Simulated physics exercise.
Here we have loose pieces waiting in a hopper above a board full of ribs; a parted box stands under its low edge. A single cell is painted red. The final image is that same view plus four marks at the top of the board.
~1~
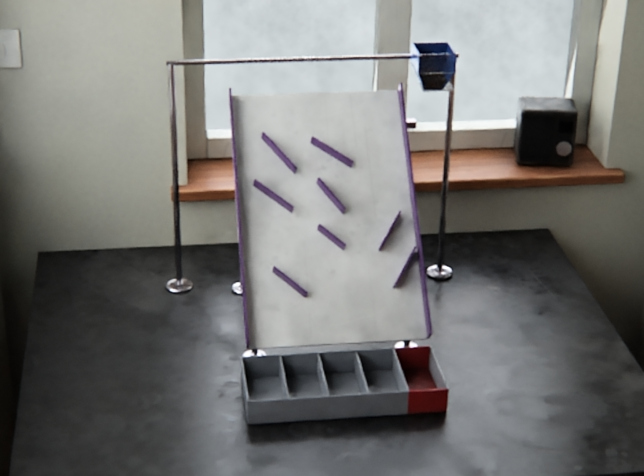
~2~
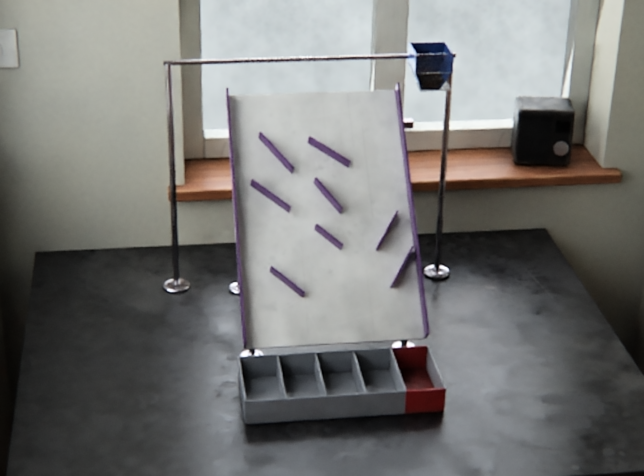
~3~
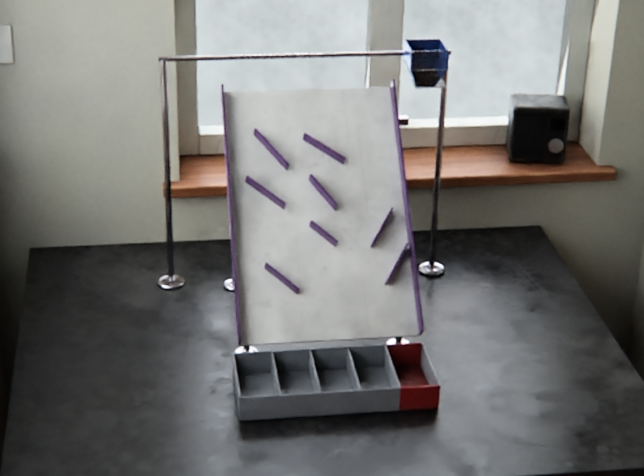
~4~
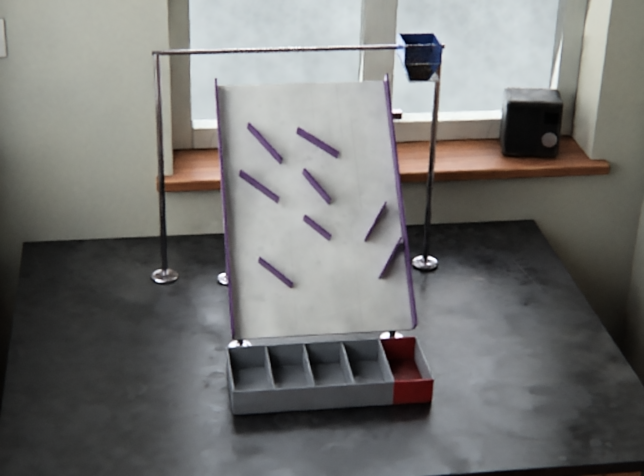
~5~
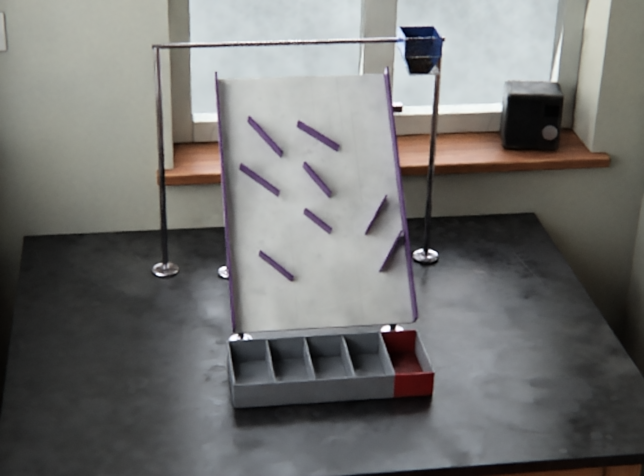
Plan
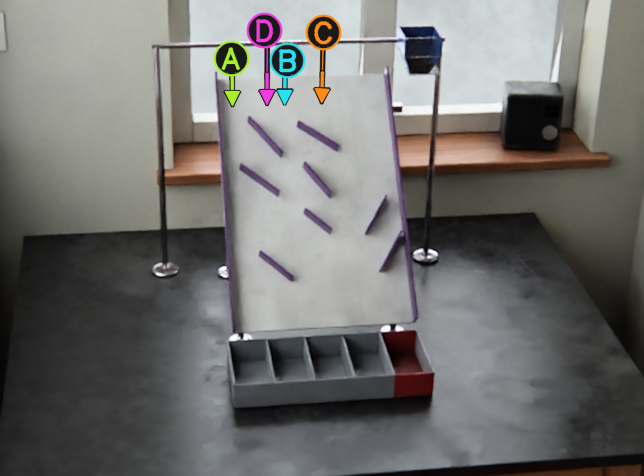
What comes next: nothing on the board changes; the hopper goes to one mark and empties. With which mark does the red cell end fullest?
Mark D.
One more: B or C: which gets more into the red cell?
B it is.
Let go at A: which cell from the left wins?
The first.
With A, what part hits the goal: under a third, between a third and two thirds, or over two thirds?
Under a third.
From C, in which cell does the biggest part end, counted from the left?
It is the third one.
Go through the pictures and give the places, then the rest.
In the first frame, hopper near (432, 80), allspice berries, door shut.
In the second frame, ribs (260, 132) to (293, 168), (309, 136) to (351, 162), (252, 179) to (291, 207).
In the third frame, ribs (311, 174) to (337, 205), (311, 221) to (338, 242), (373, 243) to (393, 207).
In the fourth frame, ribs (259, 257) to (293, 283), (381, 274) to (401, 237).
In the fifth frame, red cell near (414, 383), number 5 of 5 from the left.
On the marked copy, mark A meets the board at (232, 100); mark B meets the board at (284, 99); mark C meets the board at (321, 97); mark D meets the board at (267, 99).
With A, a small share in the red cell, the bulk in other cells, only a few outside the box.
With B, close to a quarter in the red cell, the bulk in other cells, only a few outside the box.
With C, none at all in the red cell, all but a few in other cells.
With D, close to half in the red cell, close to half in other cells.
